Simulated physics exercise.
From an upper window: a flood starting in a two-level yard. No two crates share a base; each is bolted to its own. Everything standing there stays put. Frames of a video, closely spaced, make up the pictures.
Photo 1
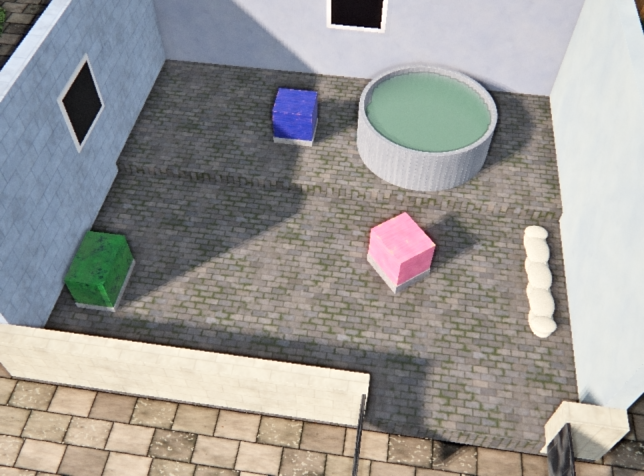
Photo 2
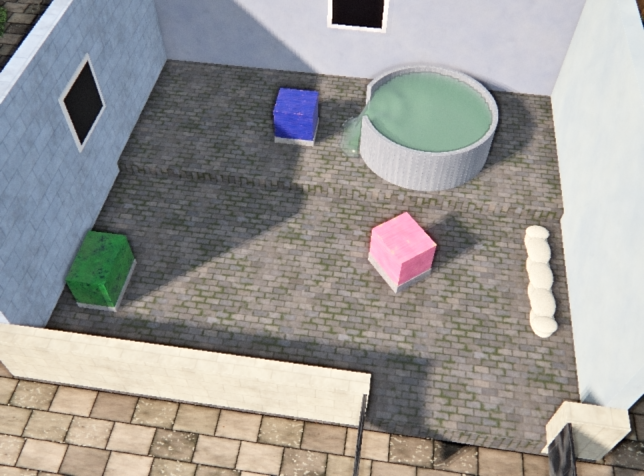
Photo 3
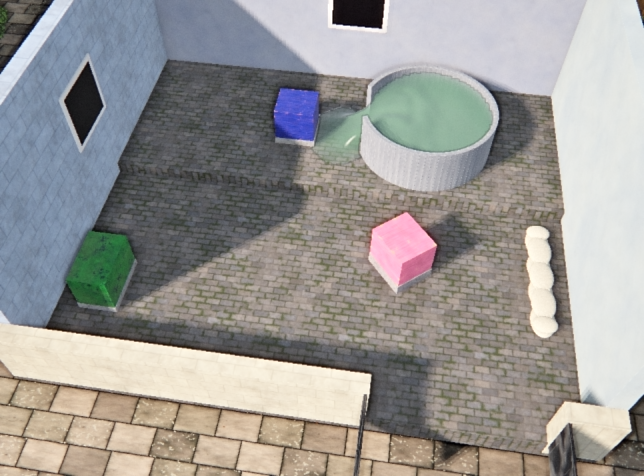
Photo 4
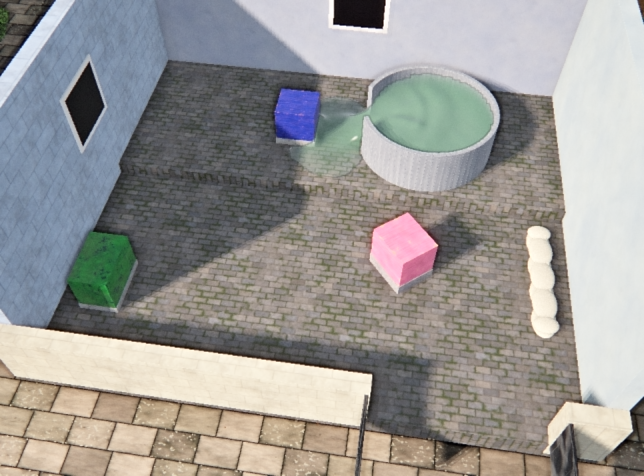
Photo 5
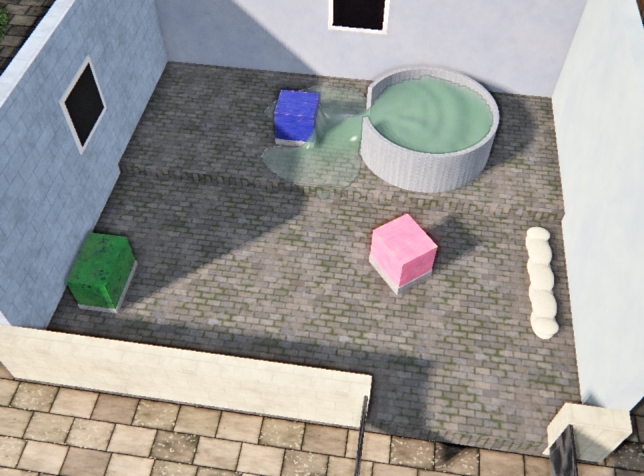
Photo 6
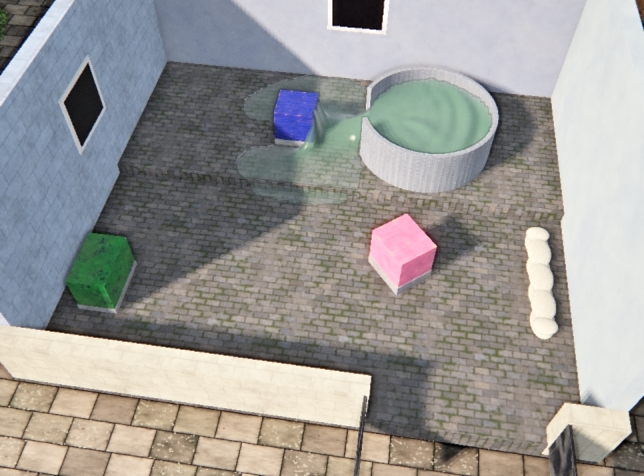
Round stone pool in a walled yard leaking green water from its left side, the water spreading leftward around a blue crate.
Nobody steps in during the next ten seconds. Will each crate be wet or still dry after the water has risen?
As I see it, the pink crate comes out dry; the blue crate comes out wet; the green crate comes out wet.
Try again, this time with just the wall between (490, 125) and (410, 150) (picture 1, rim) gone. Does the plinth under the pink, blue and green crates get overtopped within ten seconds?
As I read it, the pink one gets reached; the blue one is never reached; finally the green one is never reached.
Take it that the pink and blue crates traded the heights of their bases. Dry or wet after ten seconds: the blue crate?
Then: The blue crate is reached.
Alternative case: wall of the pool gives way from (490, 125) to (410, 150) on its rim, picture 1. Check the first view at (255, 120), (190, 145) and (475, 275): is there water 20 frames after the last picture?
One after the other: Not flooded, dry, covered.
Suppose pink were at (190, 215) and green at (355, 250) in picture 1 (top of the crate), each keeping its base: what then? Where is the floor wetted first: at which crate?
Judging by the pictures, the blue one.
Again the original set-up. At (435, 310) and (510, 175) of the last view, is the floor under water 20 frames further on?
Dry, dry.
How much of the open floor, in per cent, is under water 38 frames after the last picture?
That works out at 70 %.
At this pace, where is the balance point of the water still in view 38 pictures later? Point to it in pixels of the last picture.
About (283, 195).
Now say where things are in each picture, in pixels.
Still water in the pool at (427, 111), in the first frame.
The front is at (356, 156), out from the gap at (364, 124), in the second frame.
The front is at (314, 146), out from the gap at (364, 127), in the third frame.
Water pours out at (365, 128) and has run to a hidden place, in the fourth frame.
Water pours out at (364, 129) and has run to (275, 107), in the fifth frame.
The front is at (257, 96), out from the gap at (364, 128), in the sixth frame.
A moment on, water covers 20 % of the floor; the pink crate not reached, the blue crate water round its plinth, the green crate not reached.
Next, water covers 45 % of the floor; the pink crate water round its plinth, the blue crate water round its plinth, the green crate water round its plinth.
Then, water covers 60 % of the floor; the pink crate water round its plinth, the blue crate water round its plinth, the green crate water round its plinth.
Later, water covers 70 % of the floor; the pink crate water round its plinth, the blue crate water round its plinth, the green crate water round its plinth.
In the end, water covers 95 % of the floor; the pink crate stayed above the water, the blue crate was topped, the green crate was topped.
